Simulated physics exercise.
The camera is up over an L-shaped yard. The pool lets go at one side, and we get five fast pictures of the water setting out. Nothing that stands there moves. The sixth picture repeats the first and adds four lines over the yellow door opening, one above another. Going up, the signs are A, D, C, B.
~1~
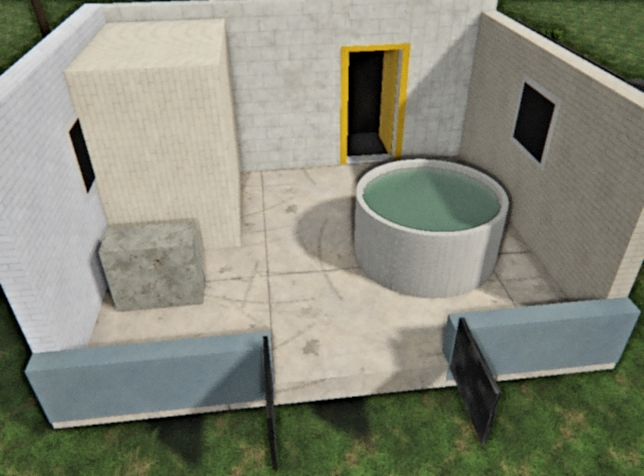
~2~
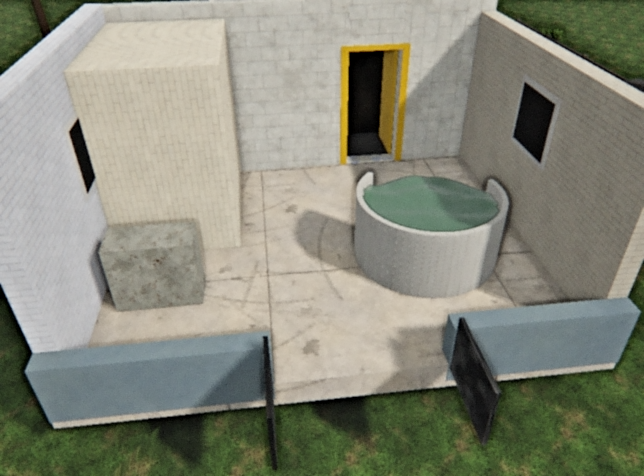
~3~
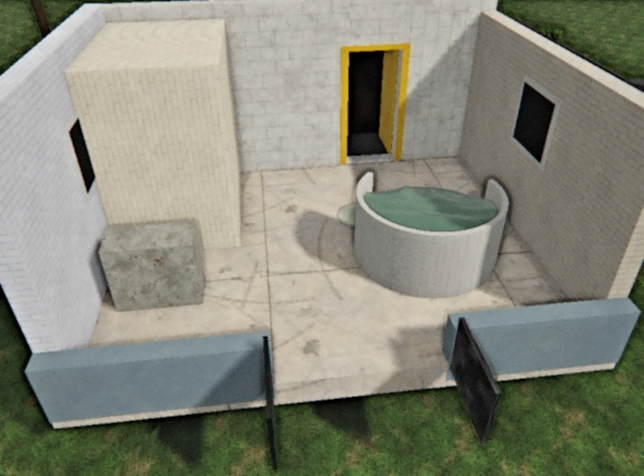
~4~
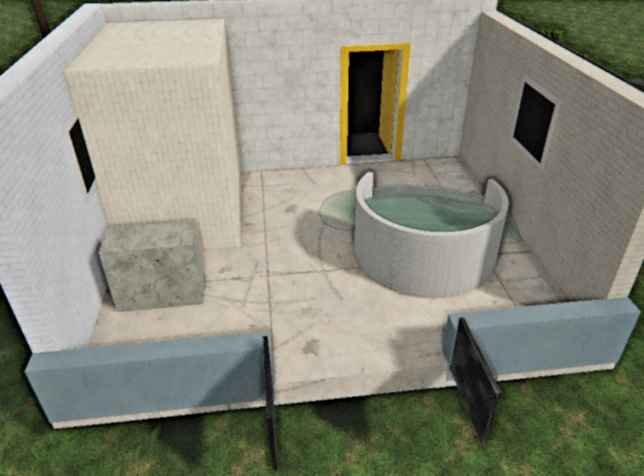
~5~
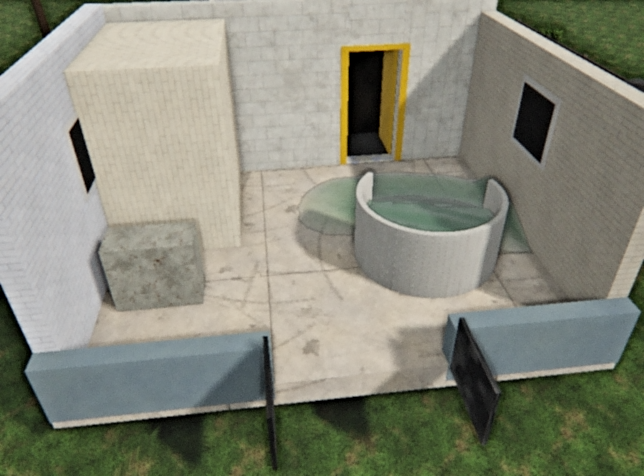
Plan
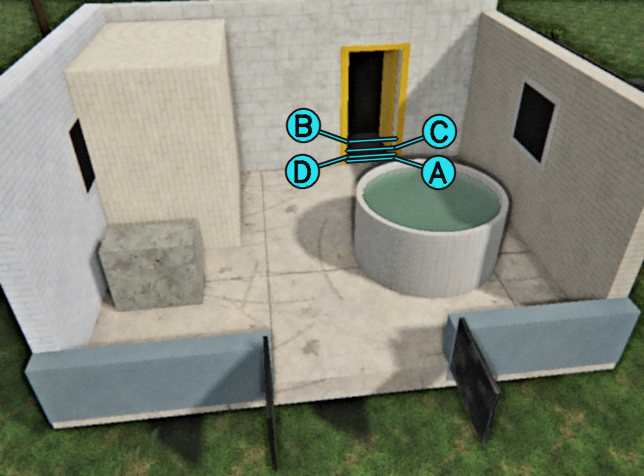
The footage shows a walled yard with a round pool near a yellow doorway, seen from above; the back part of the pool's wall disappears, and greenish water spreads out across the pale paving behind and beside it.
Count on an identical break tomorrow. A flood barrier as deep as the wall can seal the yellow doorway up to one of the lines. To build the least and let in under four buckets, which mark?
Mark B just does it.
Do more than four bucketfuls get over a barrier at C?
Yes.
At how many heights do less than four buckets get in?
One.
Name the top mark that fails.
That would be C.
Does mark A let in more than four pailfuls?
Yes.
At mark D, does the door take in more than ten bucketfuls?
Yes, it does.
In cyan, A at (370, 159); B at (371, 140); C at (371, 149); D at (371, 155); from the bottom up A, D, C, B.
If A is chosen, dozens of bucketfuls pour in.
If B is chosen, a splash gets over, under a bucket.
If C is chosen, about 11 bucketfuls get in.
If D is chosen, dozens of bucketfuls pour in.
